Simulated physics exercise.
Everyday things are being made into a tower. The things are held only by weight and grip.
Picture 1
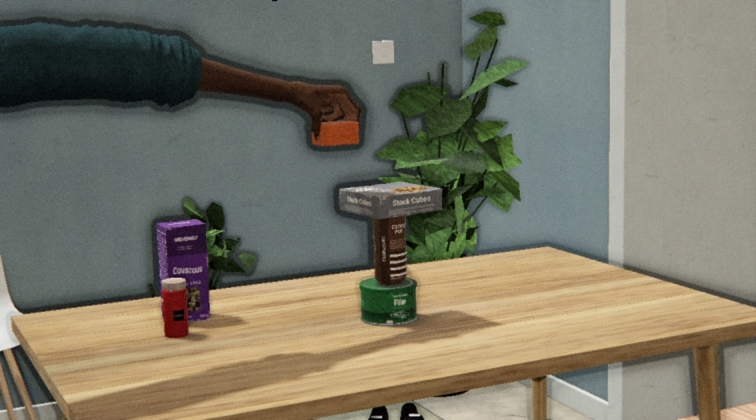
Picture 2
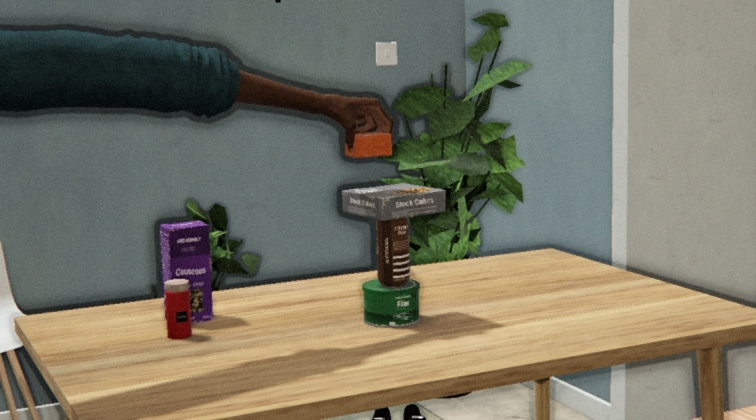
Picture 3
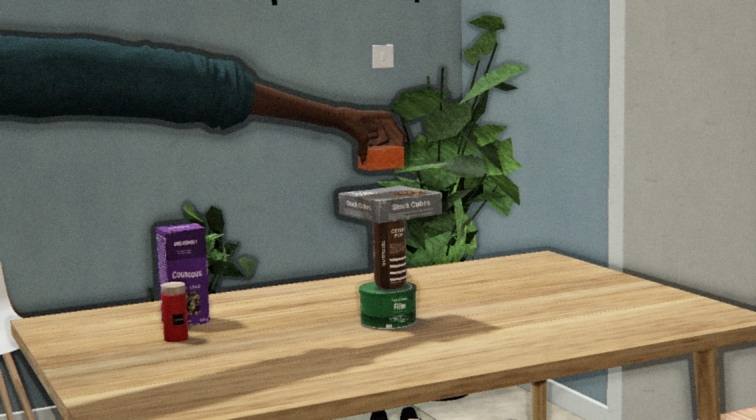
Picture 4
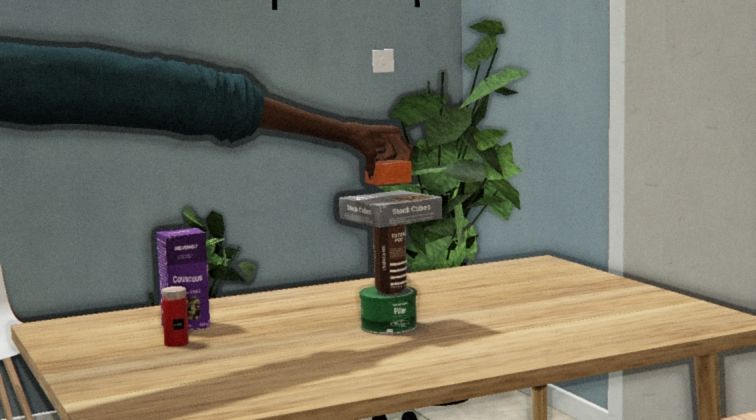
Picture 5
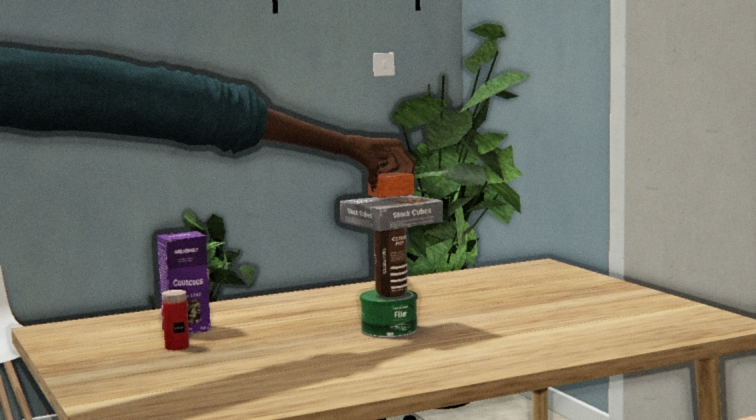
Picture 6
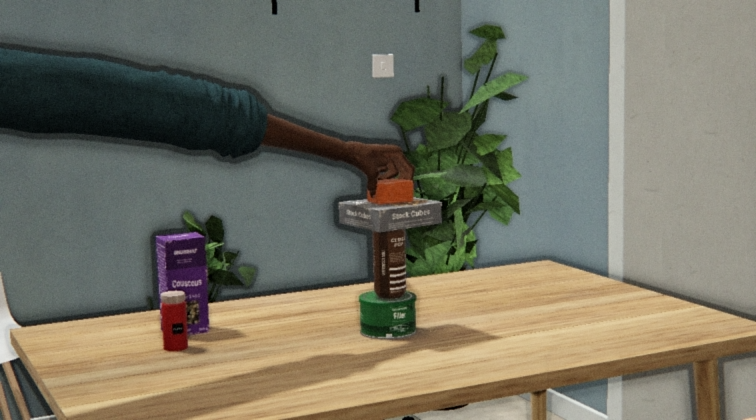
A dark-sleeved arm reaches in from the left above a wooden table, seen from slightly above in a blue-grey room with a leafy plant behind. On the table, a grey packet tops a brown can on a green tub, with a purple carton and red shaker at left. The hand carries an orange block rightward, then lowers it onto the packet, still holding it, while the view stays nearly steady.
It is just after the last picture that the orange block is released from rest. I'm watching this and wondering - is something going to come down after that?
No, the pile rests steadily.
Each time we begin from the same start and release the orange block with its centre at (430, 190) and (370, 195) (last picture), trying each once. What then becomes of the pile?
So, in case one it falls over, and in case two it stays steady.
Then, 0.50 s after the last picture, nothing has stirred.
Then, 1.20 s after the last picture, orange block resting near (390, 192).
At rest, all 6 in place. Seen from the same camera at the end, orange block near (390, 192). The pile keeps its balance.
